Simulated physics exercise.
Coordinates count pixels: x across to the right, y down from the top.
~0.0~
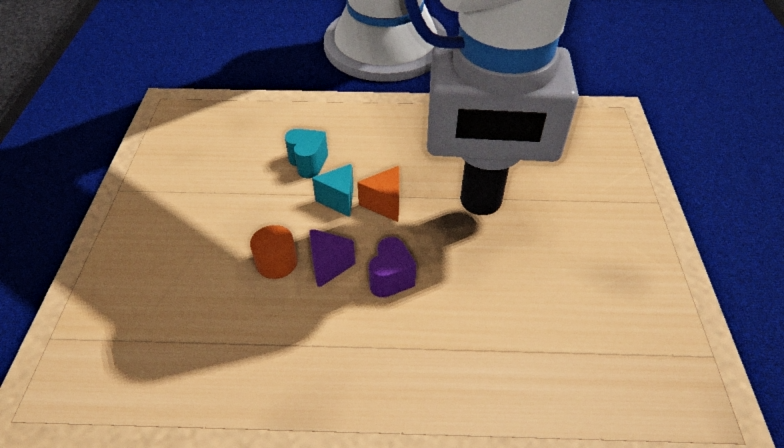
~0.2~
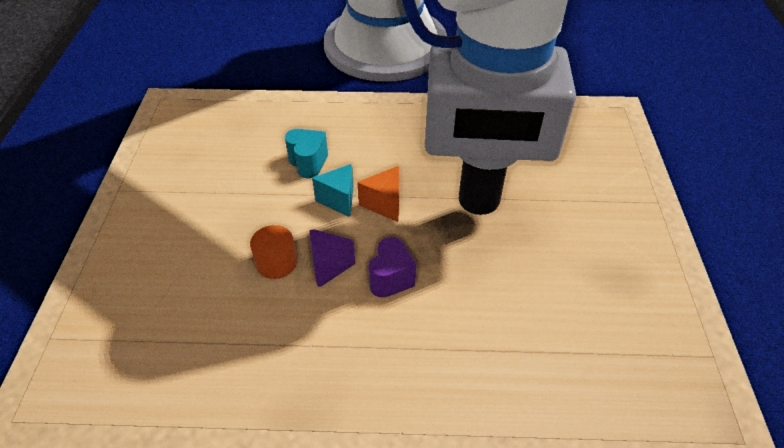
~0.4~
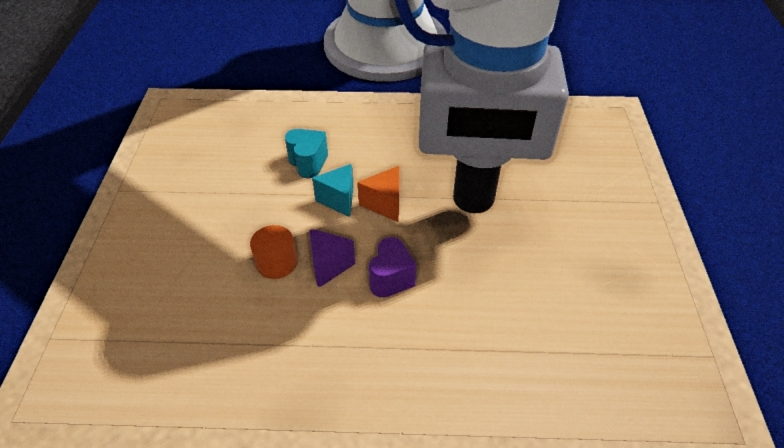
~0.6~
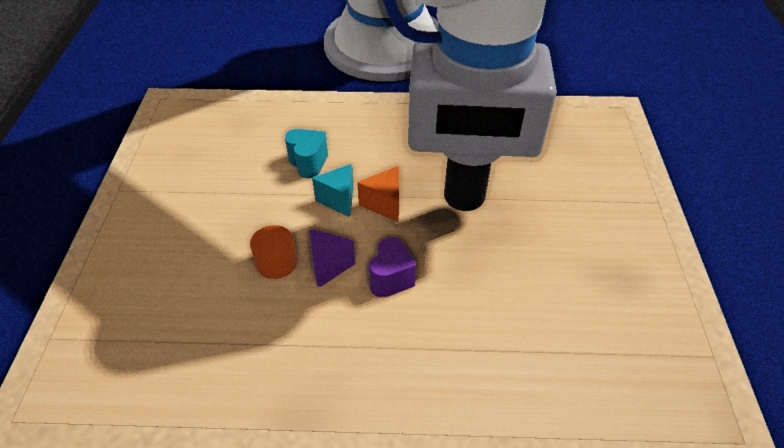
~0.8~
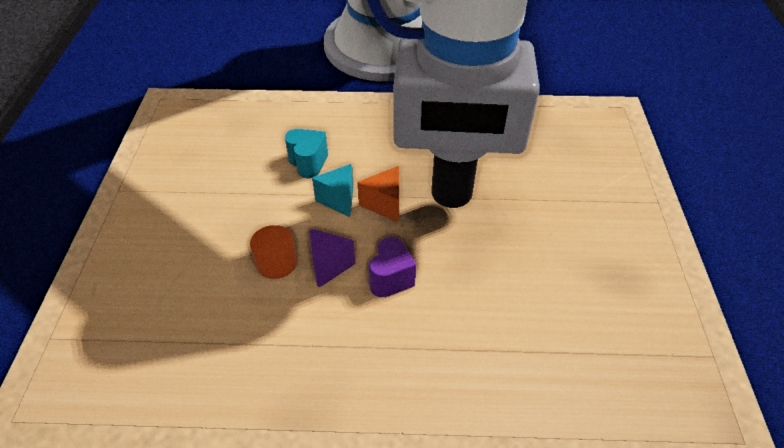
In this clip, a robot arm with a black cylindrical pusher moves a short way left above a wooden board, nearing an orange triangular block, while the turquoise, orange, red-orange and purple blocks all stay still.
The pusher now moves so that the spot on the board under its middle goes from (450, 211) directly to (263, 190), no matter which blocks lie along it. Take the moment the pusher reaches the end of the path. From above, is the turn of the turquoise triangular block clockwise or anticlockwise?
It spins clockwise.
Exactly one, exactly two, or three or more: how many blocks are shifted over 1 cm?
My forecast: 2.
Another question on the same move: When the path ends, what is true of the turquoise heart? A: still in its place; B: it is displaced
The correct letter is A.
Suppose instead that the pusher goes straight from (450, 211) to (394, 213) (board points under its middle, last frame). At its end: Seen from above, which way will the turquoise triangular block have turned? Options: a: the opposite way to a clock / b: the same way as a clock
Answer: A.
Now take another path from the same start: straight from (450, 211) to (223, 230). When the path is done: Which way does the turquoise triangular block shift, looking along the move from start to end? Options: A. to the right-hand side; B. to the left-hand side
A (to the right-hand side)
The first path, step by step. One third of the way, pusher at (386, 188); turquoise triangular block at (311, 175); orange triangular block at (351, 179).
Two thirds of the way, pusher at (320, 181); turquoise triangular block at (260, 168), turned 40° clockwise; orange triangular block at (284, 177), turned 15° anticlockwise.
At the end, pusher at (259, 174); turquoise heart still; turquoise triangular block at (214, 157), turned 45° clockwise; orange triangular block at (223, 174), turned 15° anticlockwise.
